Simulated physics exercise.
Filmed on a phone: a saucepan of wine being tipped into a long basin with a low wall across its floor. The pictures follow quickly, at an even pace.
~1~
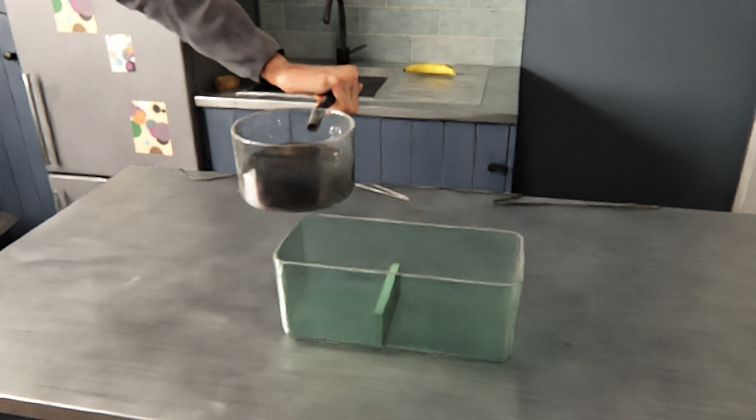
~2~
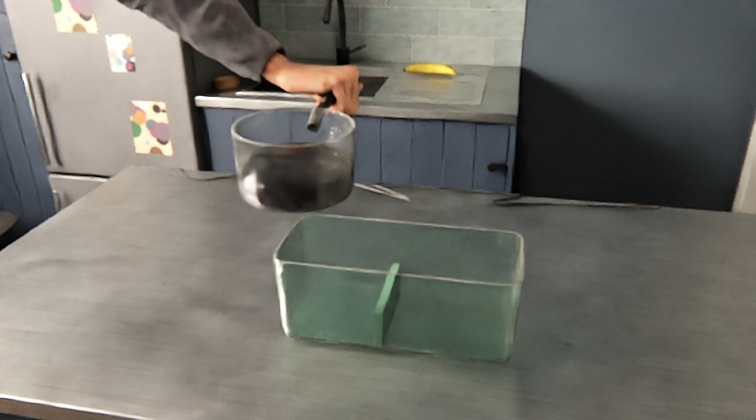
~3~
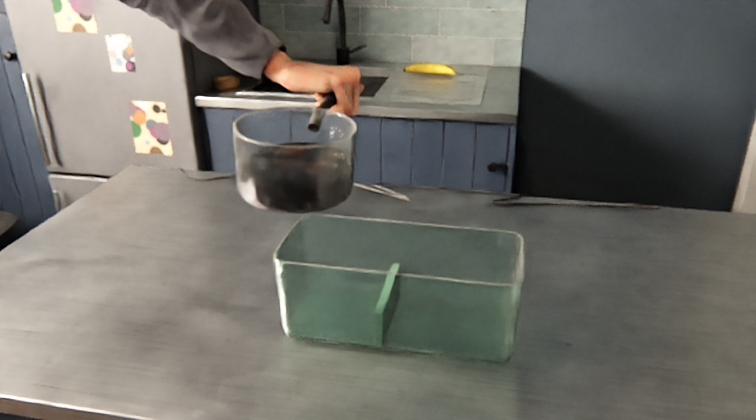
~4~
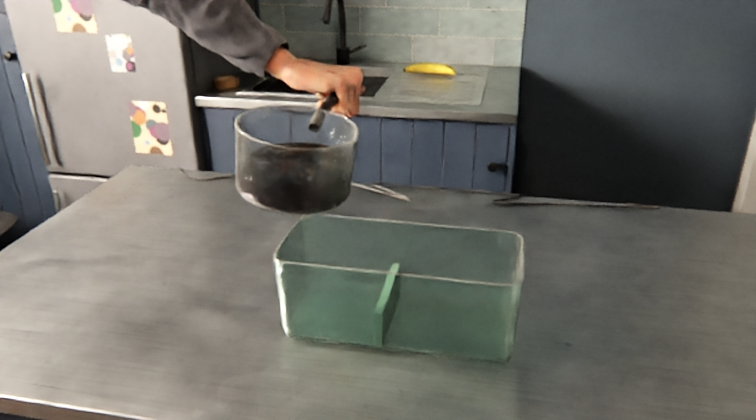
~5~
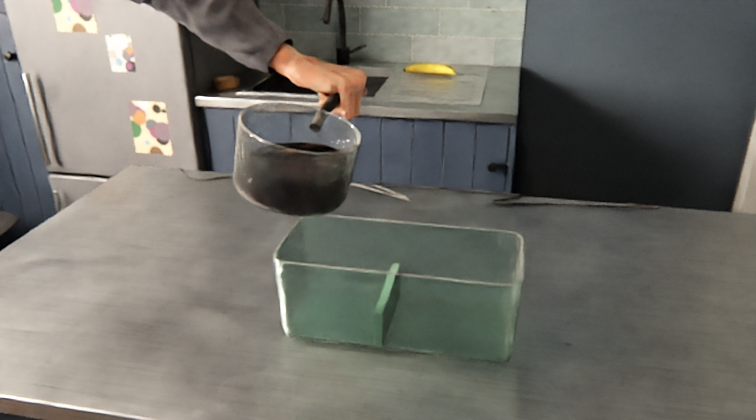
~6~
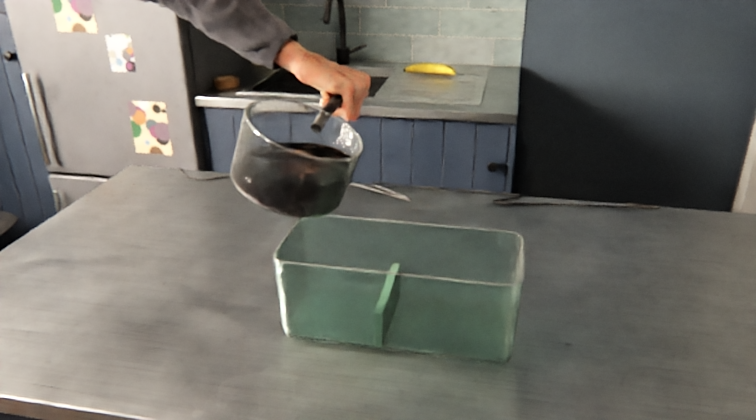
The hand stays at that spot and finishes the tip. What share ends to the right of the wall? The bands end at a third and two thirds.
The share right of the wall is between a third and two thirds.
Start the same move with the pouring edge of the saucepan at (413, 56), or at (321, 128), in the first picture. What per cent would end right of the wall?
Roughly 95 per cent, and 0 per cent.
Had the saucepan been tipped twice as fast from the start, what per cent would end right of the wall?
Some 25 per cent.
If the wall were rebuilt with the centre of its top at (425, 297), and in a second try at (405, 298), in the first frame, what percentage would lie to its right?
About 5 and 15 per cent.
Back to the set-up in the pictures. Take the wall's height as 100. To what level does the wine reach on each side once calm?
Near 40 on the left, 20 on the right.
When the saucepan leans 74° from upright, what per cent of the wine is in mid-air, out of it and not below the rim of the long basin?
Close to 25 per cent.
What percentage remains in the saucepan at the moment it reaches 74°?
It comes to 65 per cent or so.
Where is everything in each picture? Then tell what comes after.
Tilt 0°; pouring edge (352, 130); surface from (245, 156) to (351, 164); the long basin's rim runs from (288, 236) to (523, 259); the wall's top is at (388, 288), in the first picture.
Tilt 1°; pouring edge (352, 131); surface from (245, 156) to (351, 164), in the second picture.
Tilt 4°; pouring edge (354, 134); surface from (245, 156) to (351, 164), in the third picture.
Tilt 8°; pouring edge (356, 139); surface from (244, 156) to (352, 165), in the fourth picture.
Tilt 14°; pouring edge (358, 145); surface from (243, 155) to (352, 164), in the fifth picture.
Tilt 21°; pouring edge (360, 153); surface from (241, 154) to (354, 165), in the sixth picture.
A moment on, the saucepan is tipped part way and 67 per cent is still to pour, 3 is left of the wall and 8 right of it.
Next, the saucepan is tipped right over and 14 per cent is still to pour, 37 is left of the wall and 41 right of it.
Then the saucepan is tipped right over and 0 per cent is still to pour, 58 is left of the wall and 41 right of it.
Later the saucepan is tipped right over and 0 per cent is still to pour, 59 is left of the wall and 41 right of it.
In the end 59 per cent lies left of the wall, 41 right of it and 0 outside.
